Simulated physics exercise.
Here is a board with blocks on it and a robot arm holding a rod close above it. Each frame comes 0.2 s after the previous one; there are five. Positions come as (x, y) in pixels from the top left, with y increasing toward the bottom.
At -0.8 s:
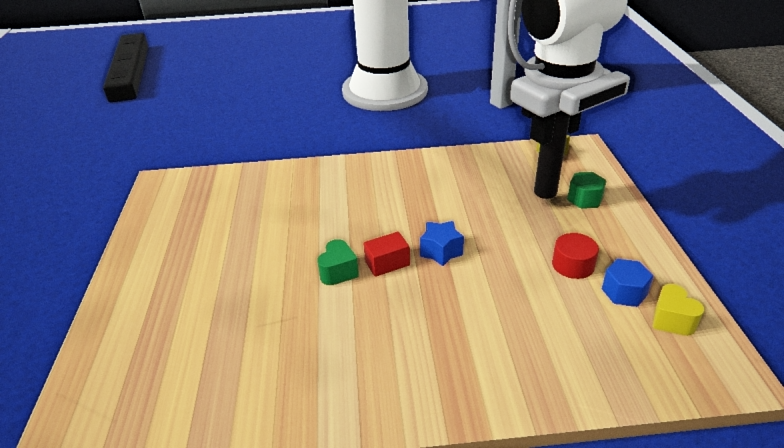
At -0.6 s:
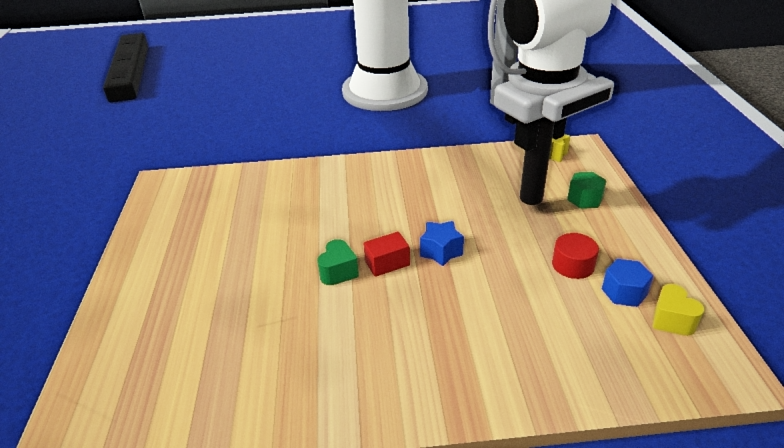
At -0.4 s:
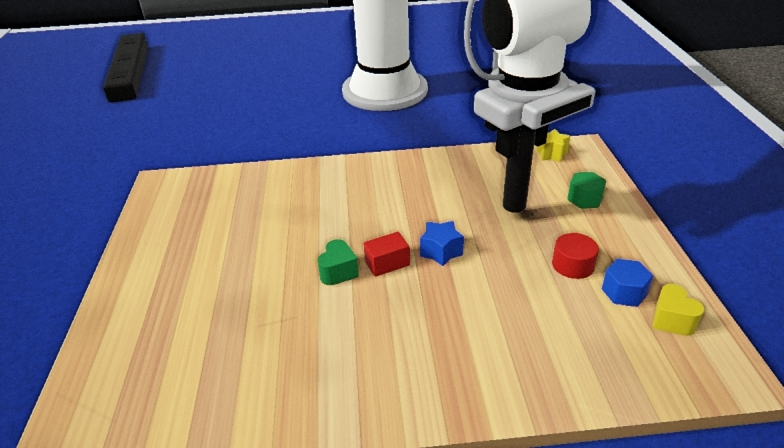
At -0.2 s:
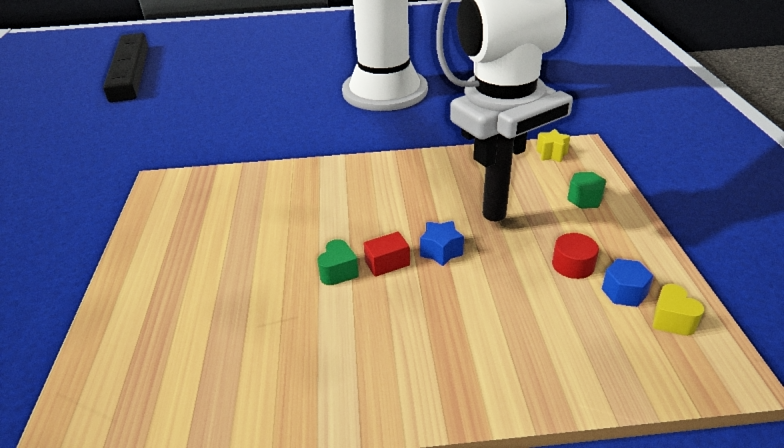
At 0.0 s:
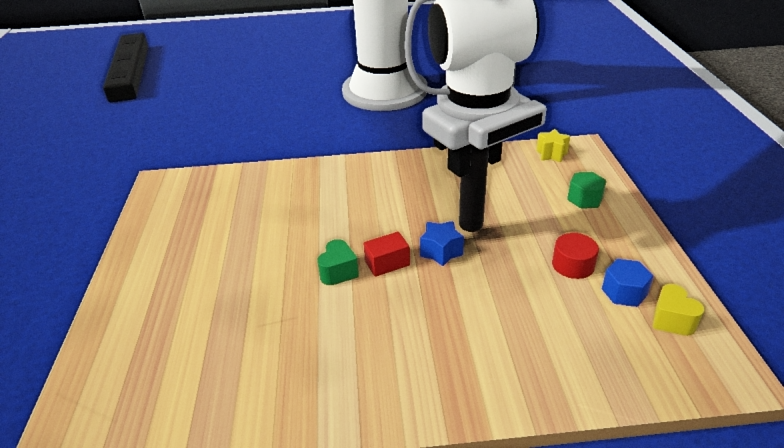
To begin with, a robot arm holds a black rod above the upper right of a wooden board, near a green block. The arm then moves the rod steadily left and slightly toward the viewer, until it is just right of the blue star, while the colored blocks stay still.
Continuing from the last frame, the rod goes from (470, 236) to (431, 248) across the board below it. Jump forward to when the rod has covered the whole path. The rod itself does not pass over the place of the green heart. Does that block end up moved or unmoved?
By the last moment of the path, the green heart has stayed put.
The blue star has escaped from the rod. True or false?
Answer: False.
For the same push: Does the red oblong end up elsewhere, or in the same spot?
Displaced.
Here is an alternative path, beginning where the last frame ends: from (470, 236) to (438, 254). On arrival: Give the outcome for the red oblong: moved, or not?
Here the red oblong moves off its spot.
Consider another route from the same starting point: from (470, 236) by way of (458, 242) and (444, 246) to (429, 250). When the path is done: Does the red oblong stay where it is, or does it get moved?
The red oblong changes place.
The first path, step by step. Halfway along, rod (451, 232); blue star (431, 236), turned 25° anticlockwise.
At the end, rod (431, 237); green heart unmoved; red oblong (375, 248); blue star (414, 243), turned 30° anticlockwise.
